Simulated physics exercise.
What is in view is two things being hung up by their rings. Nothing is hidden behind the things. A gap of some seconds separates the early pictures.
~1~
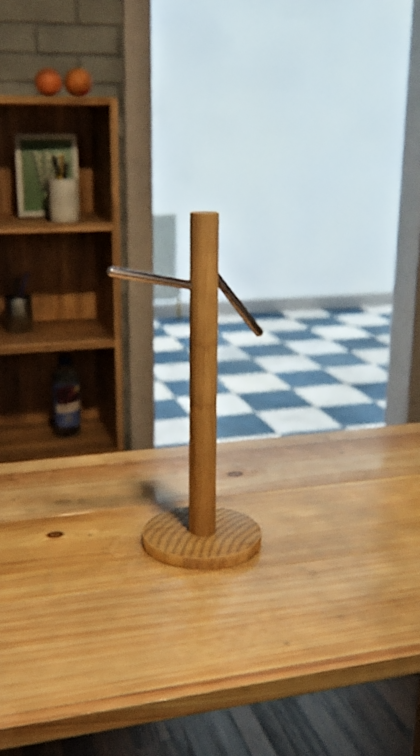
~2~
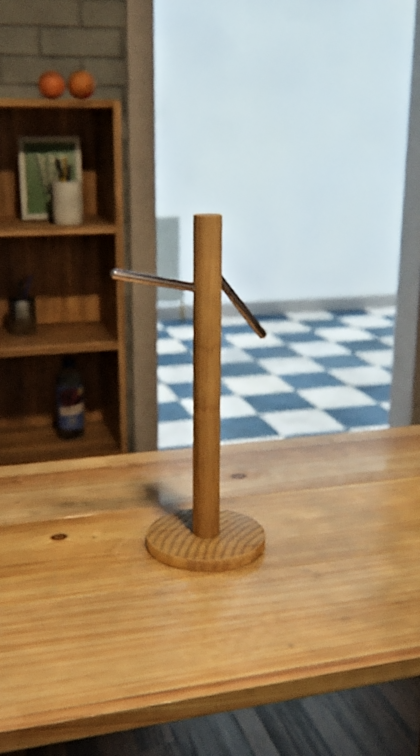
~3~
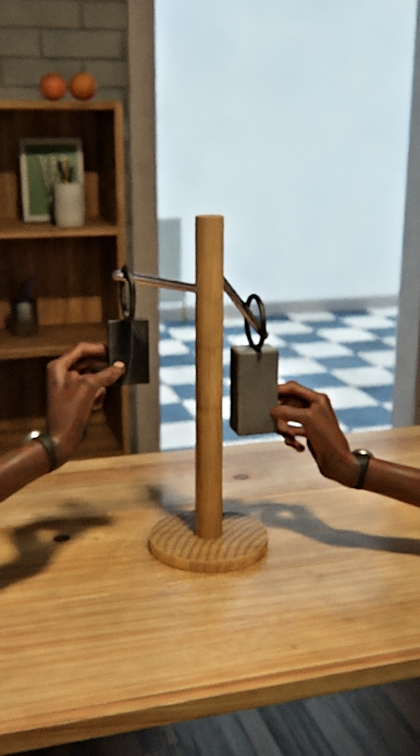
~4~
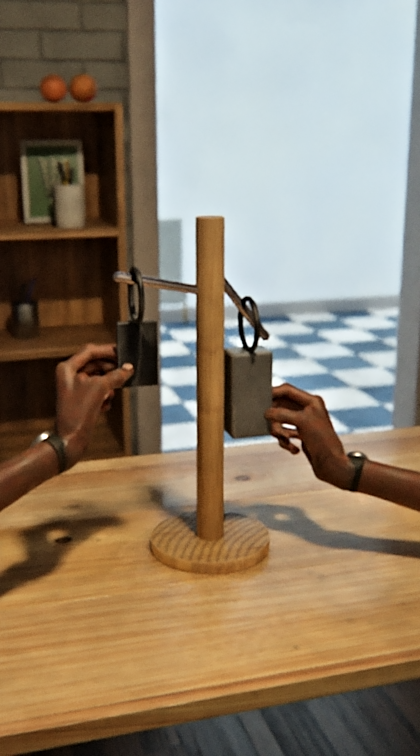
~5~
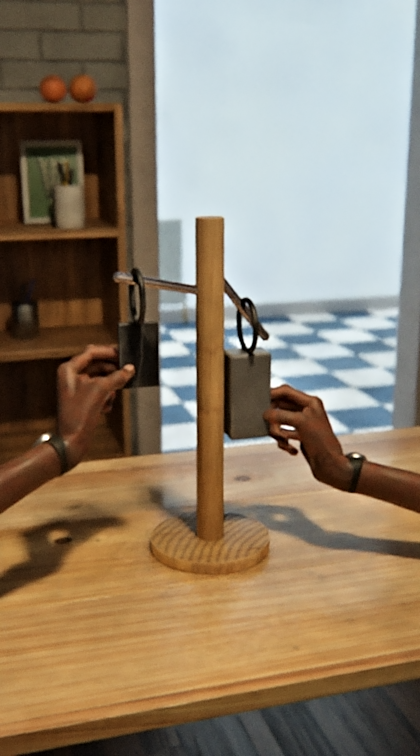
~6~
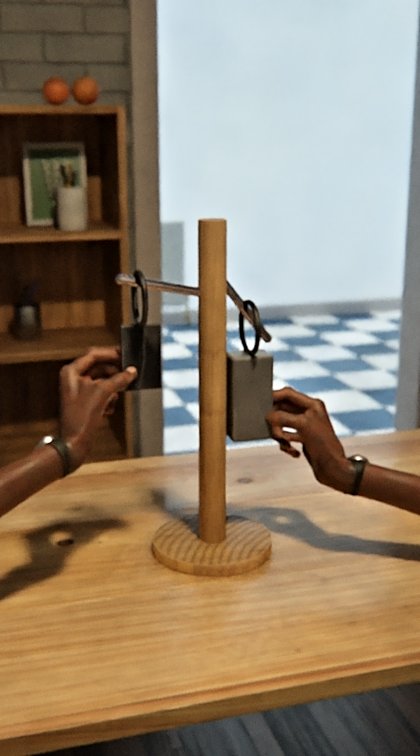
A wooden post on a round base, with two thin metal pegs angling out near its top, stands on a wooden table seen from the front, with a shelf holding two oranges and a blue-and-white checkered floor behind. Two hands appear, holding a black tag at left and a grey pouch at right by their dark rings. They shift both slightly inward along the pegs, then keep nearly still as the view drifts slightly.
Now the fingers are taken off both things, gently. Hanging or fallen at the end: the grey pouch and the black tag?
The grey pouch slips off, and the black tag holds on.
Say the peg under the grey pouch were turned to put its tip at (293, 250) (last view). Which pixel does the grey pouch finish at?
It'd come to a stop somewhere close to (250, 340).
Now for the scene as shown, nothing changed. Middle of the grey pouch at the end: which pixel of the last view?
It comes to rest at about (329, 510) in the last picture.
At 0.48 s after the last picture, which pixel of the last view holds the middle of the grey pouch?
I'd look close to pixel (329, 506).
Then, 0.18 s later than the last frame, grey pouch dropping near (267, 429); black tag at rest near (141, 331).
Then, 0.38 s later than the last frame, grey pouch dropping near (302, 470); black tag at rest near (141, 331).
Then, 0.48 s later than the last frame, grey pouch dropping near (329, 506); black tag at rest near (141, 331).
When it is over, the grey pouch slips down, near (329, 510); the black tag hangs there, near (141, 331).
